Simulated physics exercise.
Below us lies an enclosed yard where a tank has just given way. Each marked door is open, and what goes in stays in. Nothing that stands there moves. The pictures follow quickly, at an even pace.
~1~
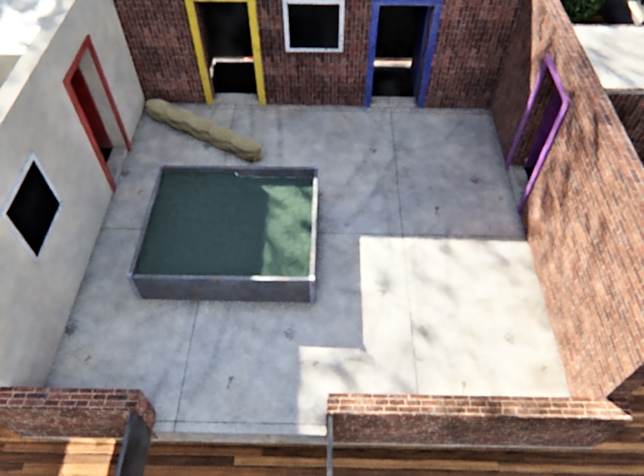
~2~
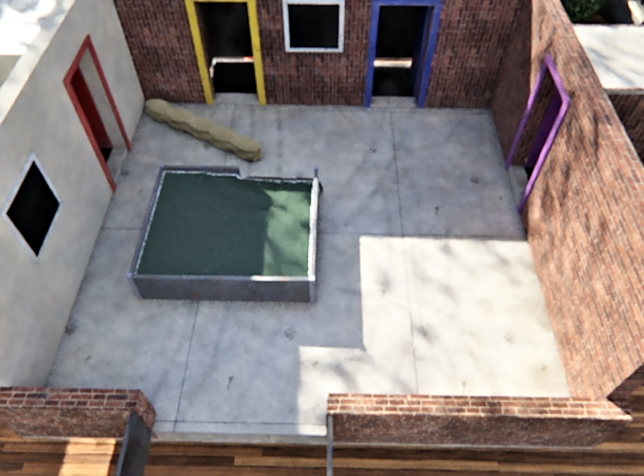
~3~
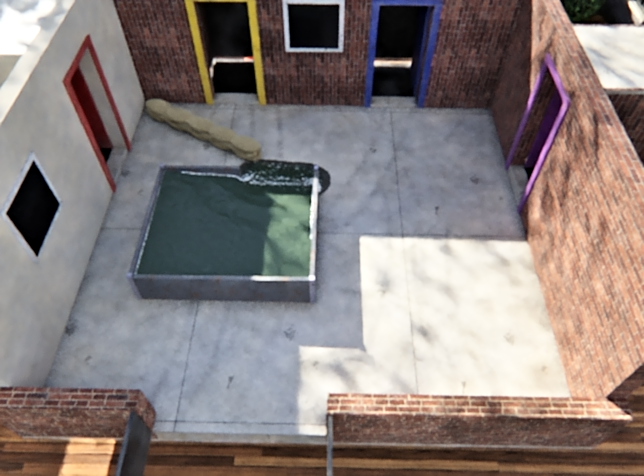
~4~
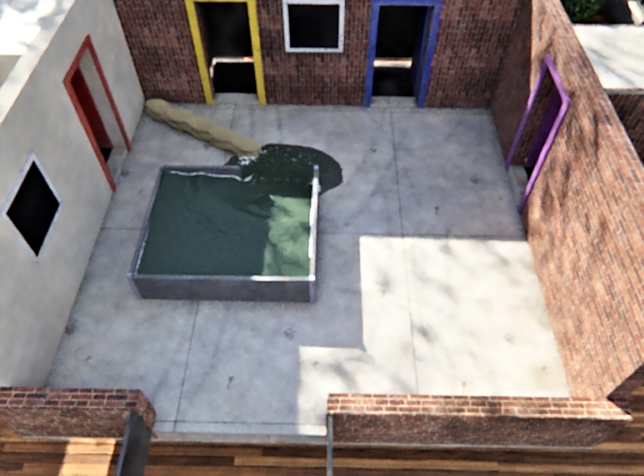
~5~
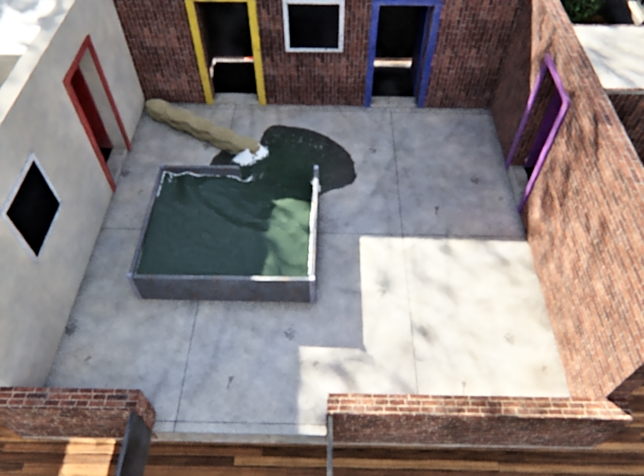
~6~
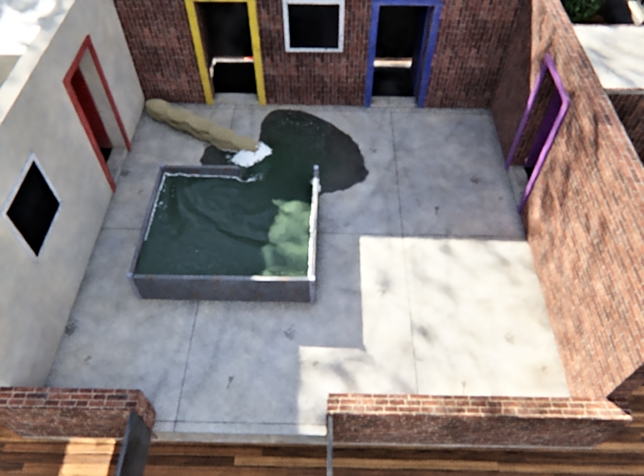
Walled yard with coloured doorways, green water pouring through a gap in a tank's far side and spreading over concrete.
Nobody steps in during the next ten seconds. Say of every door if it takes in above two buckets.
In the end: The purple door stays under that; the yellow door takes more than that; the red door stays under that; the blue door takes more than that.
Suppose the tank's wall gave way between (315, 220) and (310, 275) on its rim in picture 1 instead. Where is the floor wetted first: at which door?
First comes the one in purple.
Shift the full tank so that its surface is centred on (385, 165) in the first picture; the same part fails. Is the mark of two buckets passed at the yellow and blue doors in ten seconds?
In short: The yellow door stays under, the blue door takes more.
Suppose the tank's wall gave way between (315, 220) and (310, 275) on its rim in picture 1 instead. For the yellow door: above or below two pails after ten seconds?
In short: The yellow one is under.
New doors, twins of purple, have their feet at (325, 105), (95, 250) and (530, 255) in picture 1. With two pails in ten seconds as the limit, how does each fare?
As listed: Takes more, keeps below it, stays under.
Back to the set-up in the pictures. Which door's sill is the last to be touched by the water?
I say the purple-painted one.
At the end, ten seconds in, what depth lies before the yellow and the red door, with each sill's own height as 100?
Near 110 and 40 in a hundred.
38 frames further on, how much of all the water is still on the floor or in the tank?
I make it 96 per cent.
A moment on, water covers 15 % of the floor; the purple door not reached, the yellow door wet at the sill, nothing in, the red door not reached, the blue door not reached.
Next, water covers 30 % of the floor; the purple door not reached, the yellow door wet at the sill, nothing in, the red door wet at the sill, nothing in, the blue door under two buckets in.
Then, water covers 35 % of the floor; the purple door wet at the sill, nothing in, the yellow door under two buckets in, the red door wet at the sill, nothing in, the blue door over two buckets in.
Later, water covers 65 % of the floor; the purple door wet at the sill, nothing in, the yellow door over two buckets in, the red door wet at the sill, nothing in, the blue door over two buckets in.
In the end, water covers 90 % of the floor; the purple door wet at the sill, nothing in, the yellow door over two buckets in, the red door wet at the sill, nothing in, the blue door over two buckets in.
